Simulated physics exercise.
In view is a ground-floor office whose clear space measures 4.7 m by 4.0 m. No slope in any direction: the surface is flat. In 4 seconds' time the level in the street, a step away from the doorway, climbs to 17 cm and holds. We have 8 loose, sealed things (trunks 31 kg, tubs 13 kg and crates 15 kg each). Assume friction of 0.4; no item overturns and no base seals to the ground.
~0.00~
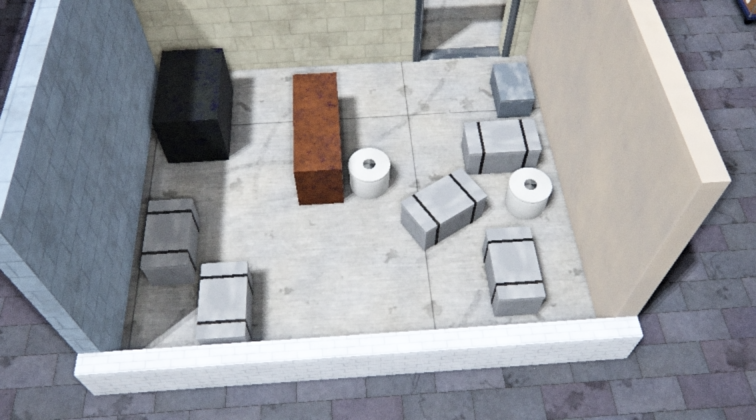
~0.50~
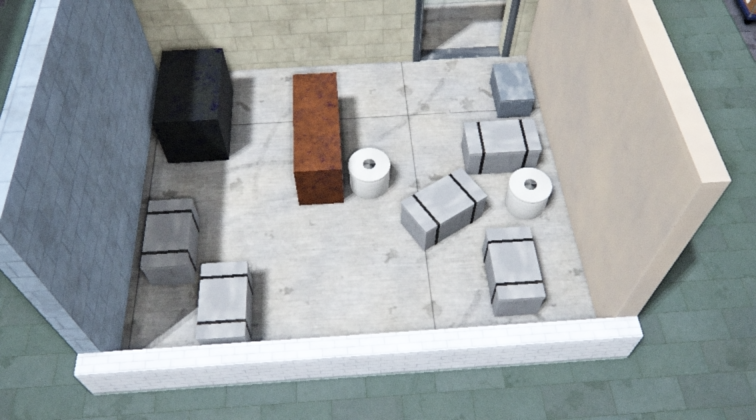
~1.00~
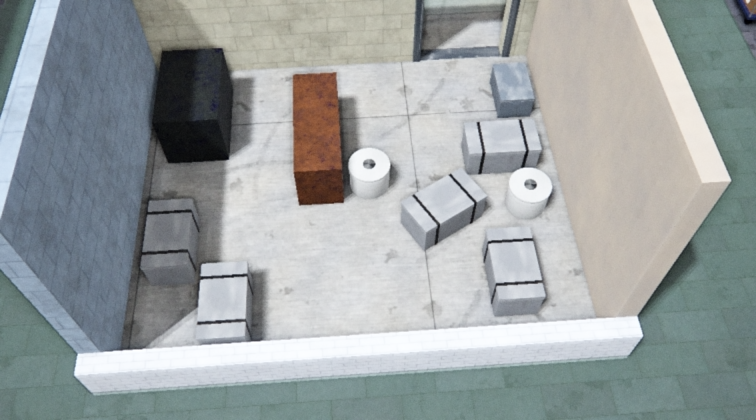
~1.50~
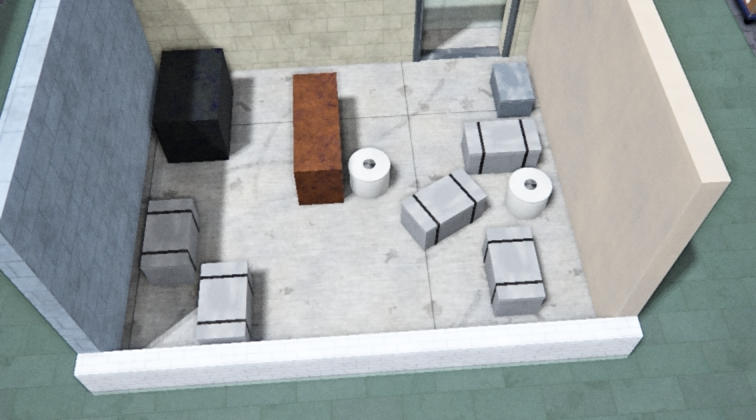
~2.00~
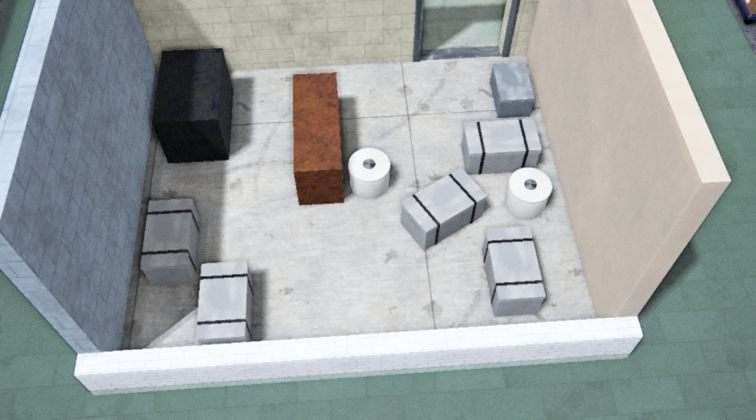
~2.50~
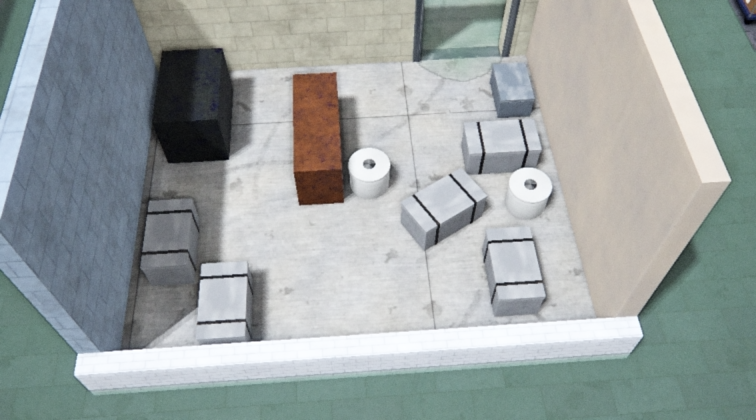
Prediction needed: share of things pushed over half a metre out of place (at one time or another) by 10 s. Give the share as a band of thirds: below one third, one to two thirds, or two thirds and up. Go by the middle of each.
The share is one to two thirds.
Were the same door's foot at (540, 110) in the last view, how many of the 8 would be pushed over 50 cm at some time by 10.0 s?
The count would be 2.
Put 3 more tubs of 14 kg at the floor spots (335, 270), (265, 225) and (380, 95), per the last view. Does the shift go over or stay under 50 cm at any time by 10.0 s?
So, in the order asked, it's not far enough, not far enough and not far enough.
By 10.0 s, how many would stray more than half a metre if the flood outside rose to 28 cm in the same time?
That would give 8.
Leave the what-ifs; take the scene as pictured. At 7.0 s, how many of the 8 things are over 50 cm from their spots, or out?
Answer: 2.
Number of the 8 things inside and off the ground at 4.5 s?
The count is 0.
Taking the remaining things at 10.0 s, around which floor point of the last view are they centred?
Roughly at (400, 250).
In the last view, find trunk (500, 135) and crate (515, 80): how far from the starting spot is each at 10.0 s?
Shifts: 100 cm / 150 cm.
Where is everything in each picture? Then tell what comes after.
The first picture shows a trunk at (444, 199) rests on the ground; a trunk at (515, 262), on the bottom; 0.0 m2 under water; 0 of 8 have shifted.
The second picture shows a trunk at (444, 199), on the bottom; a trunk at (515, 262) rests on the ground; water covers 0.0 m2; 0 of 8 have shifted.
The third picture shows a trunk at (444, 199), on the bottom; a trunk at (515, 262), on the bottom; water covers 0.0 m2; 0 of 8 have shifted.
The fourth picture shows a trunk at (444, 199), on the bottom; a trunk at (515, 262) rests on the ground; 0.0 m2 under water; 0 of 8 have shifted.
The fifth picture shows a trunk at (444, 199) rests on the ground; a trunk at (515, 262), on the bottom; water covers 0.0 m2; 0 of 8 have shifted.
The sixth picture shows a trunk at (444, 199), on the bottom; a trunk at (515, 262), on the bottom; 0.3 m2 under water; 0 of 8 have shifted.
After 3.5 s 0 of 8 are over 50 cm from their spots; 0 afloat.
After 4.5 s 0 of 8 are over 50 cm from their spots; 0 afloat.
After 7.0 s 2 of 8 are over 50 cm from their spots; 1 afloat.
After 10.0 s 4 of 8 are over 50 cm from their spots, and 4 have been at some point; 2 afloat.
